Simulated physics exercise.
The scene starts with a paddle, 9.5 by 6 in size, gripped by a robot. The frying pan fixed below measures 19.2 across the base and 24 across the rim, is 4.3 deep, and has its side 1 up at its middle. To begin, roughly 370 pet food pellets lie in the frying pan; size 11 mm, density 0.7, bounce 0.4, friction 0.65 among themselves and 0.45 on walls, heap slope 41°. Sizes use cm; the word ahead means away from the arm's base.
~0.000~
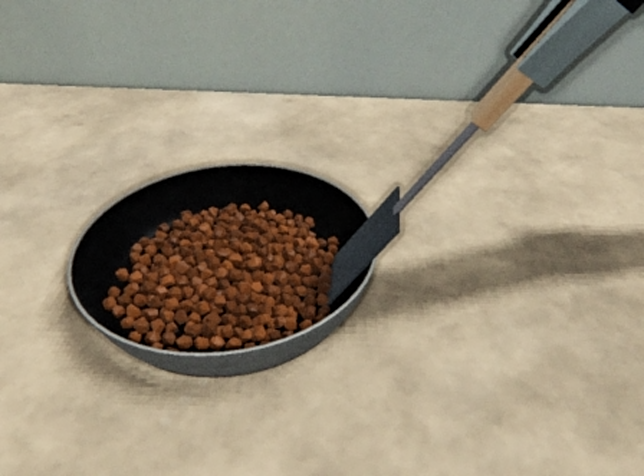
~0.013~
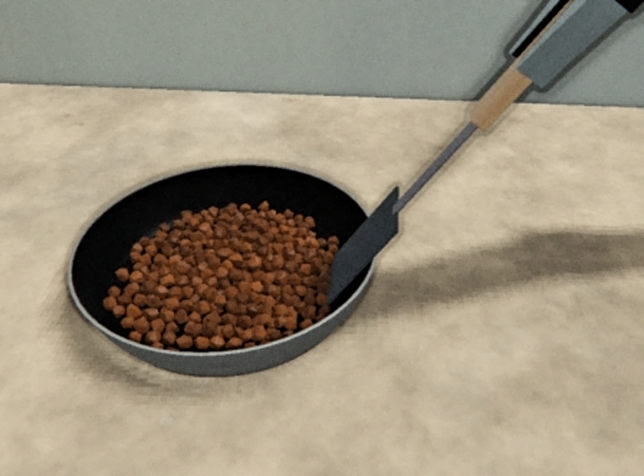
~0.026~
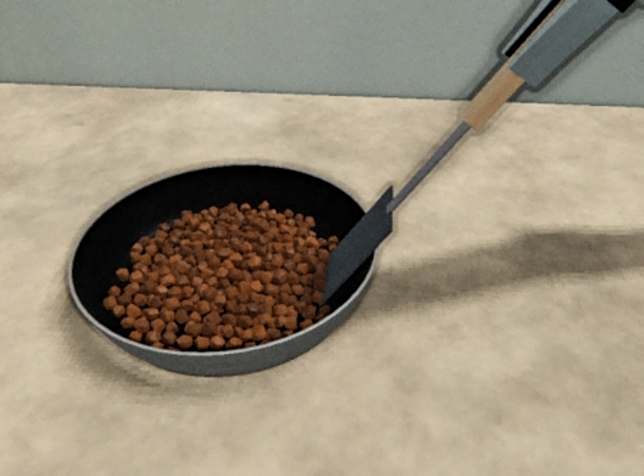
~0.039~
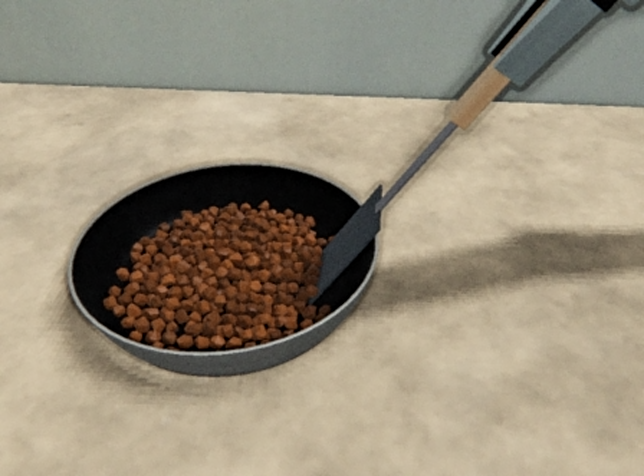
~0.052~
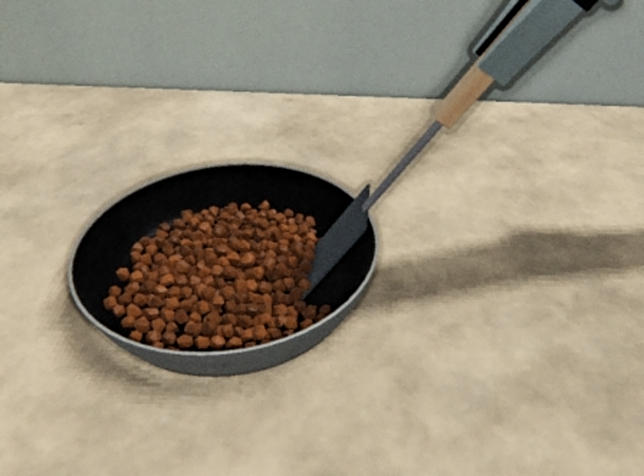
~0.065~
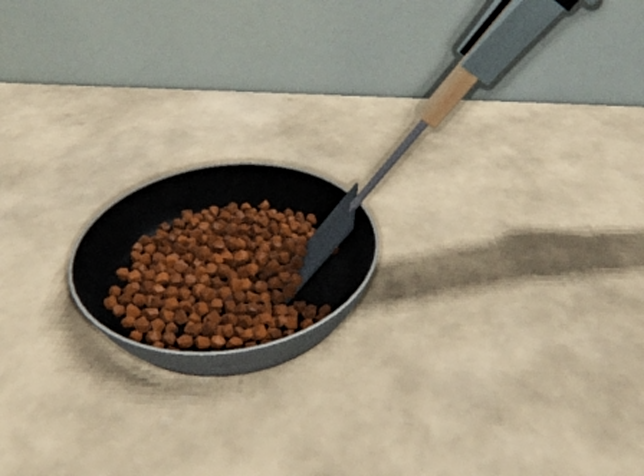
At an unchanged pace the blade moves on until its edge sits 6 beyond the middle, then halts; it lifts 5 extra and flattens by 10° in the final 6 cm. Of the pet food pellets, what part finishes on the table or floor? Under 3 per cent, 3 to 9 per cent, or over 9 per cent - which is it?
It is 3 to 9 per cent.
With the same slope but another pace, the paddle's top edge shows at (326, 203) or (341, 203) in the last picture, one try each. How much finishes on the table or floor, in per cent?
That comes to some 10 and some 10 percent, in that order.
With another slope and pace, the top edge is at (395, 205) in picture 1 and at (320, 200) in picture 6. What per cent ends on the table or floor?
Roughly 15 %.
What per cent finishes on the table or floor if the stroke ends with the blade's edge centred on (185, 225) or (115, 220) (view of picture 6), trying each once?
I'd say roughly 0 per cent, then roughly 10 per cent.
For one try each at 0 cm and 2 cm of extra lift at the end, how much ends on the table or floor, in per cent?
It comes to around 0 per cent on the first try and around 0 per cent on the second.
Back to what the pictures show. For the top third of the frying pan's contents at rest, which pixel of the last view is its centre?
I'd put it close to (153, 249).
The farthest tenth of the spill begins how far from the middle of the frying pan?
Around 30 centimetres.
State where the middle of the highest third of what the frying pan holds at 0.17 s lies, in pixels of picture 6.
(187, 250).
By 0.12 s, sloping 57°, highest piece 5 above the table; 368 in the frying pan.
By 0.17 s, sloping 53°, highest piece 6 above the table; 368 in the frying pan.
By 0.39 s, sloping 47°, highest piece 5 above the table; 347 in the frying pan, 21 on the table or floor.
By 1.44 s, sloping 47°, highest piece 4 above the table; 347 in the frying pan, 21 on the table or floor.
Final count, 347 in the frying pan, 21 on the table or floor. That is 6 % on the table or floor.
